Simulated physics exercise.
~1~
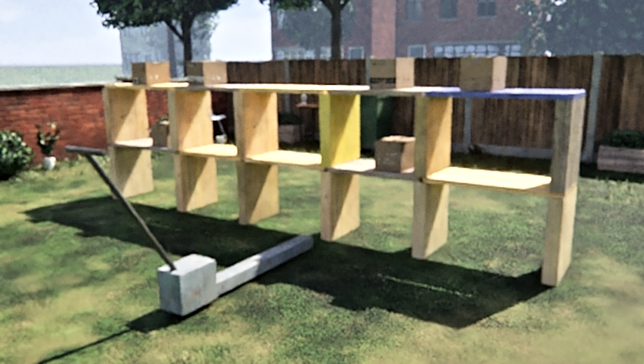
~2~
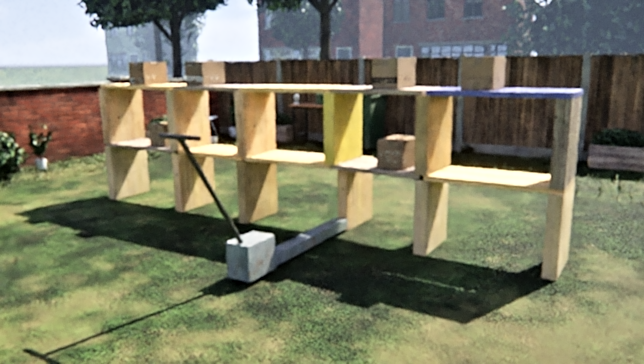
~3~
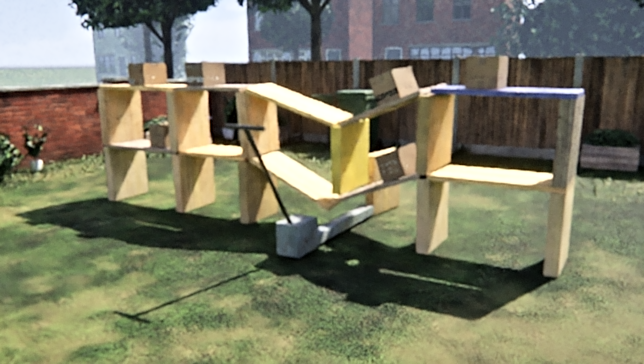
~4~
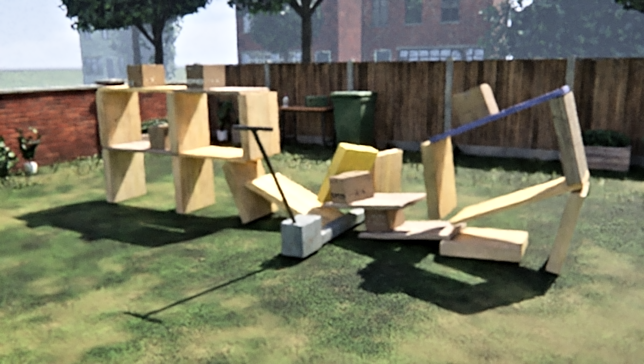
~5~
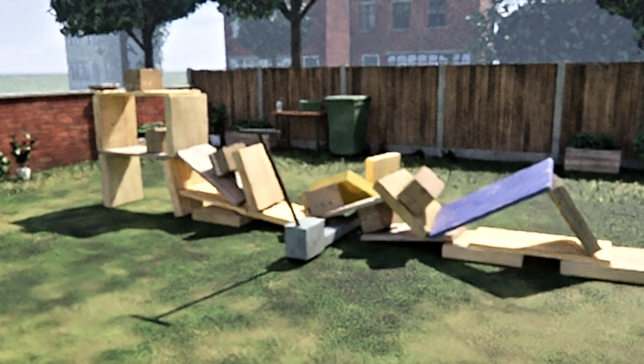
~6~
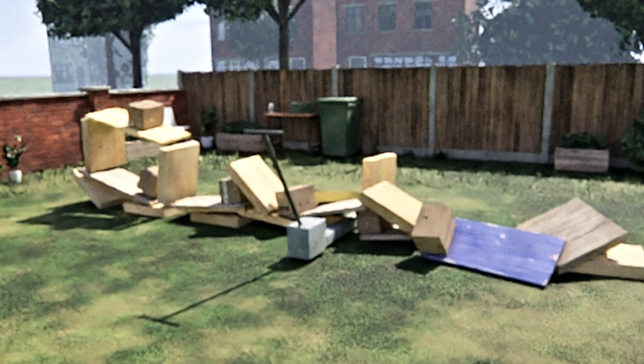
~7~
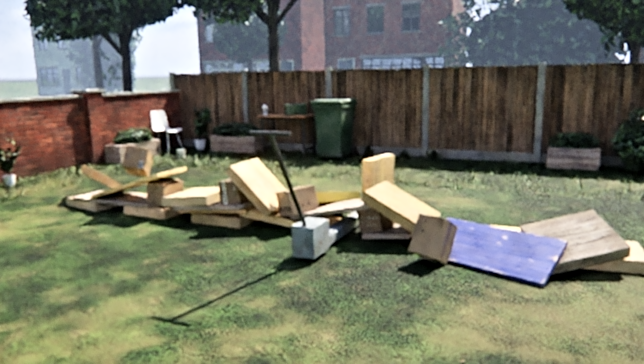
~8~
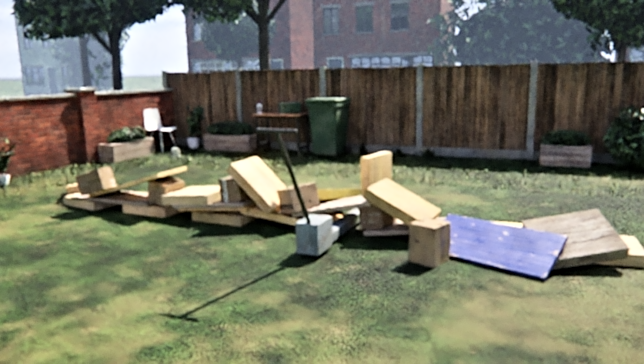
A narrow grey floor jack with a long dark handle slides rightward across a sunny lawn toward two-tier shelving of loose pale timber, seen from the front as the view drifts slightly sideways. Cardboard boxes sit on the shelves, a yellow upright stands right of centre, and a blue board tops the right end, before a wooden fence and brick wall. The jack pushes in at the base, and the middle spans sag and drop with the yellow upright. The right end then tips over, bringing down the blue board, and the left end follows. Everything finishes in a low heap around the still jack.
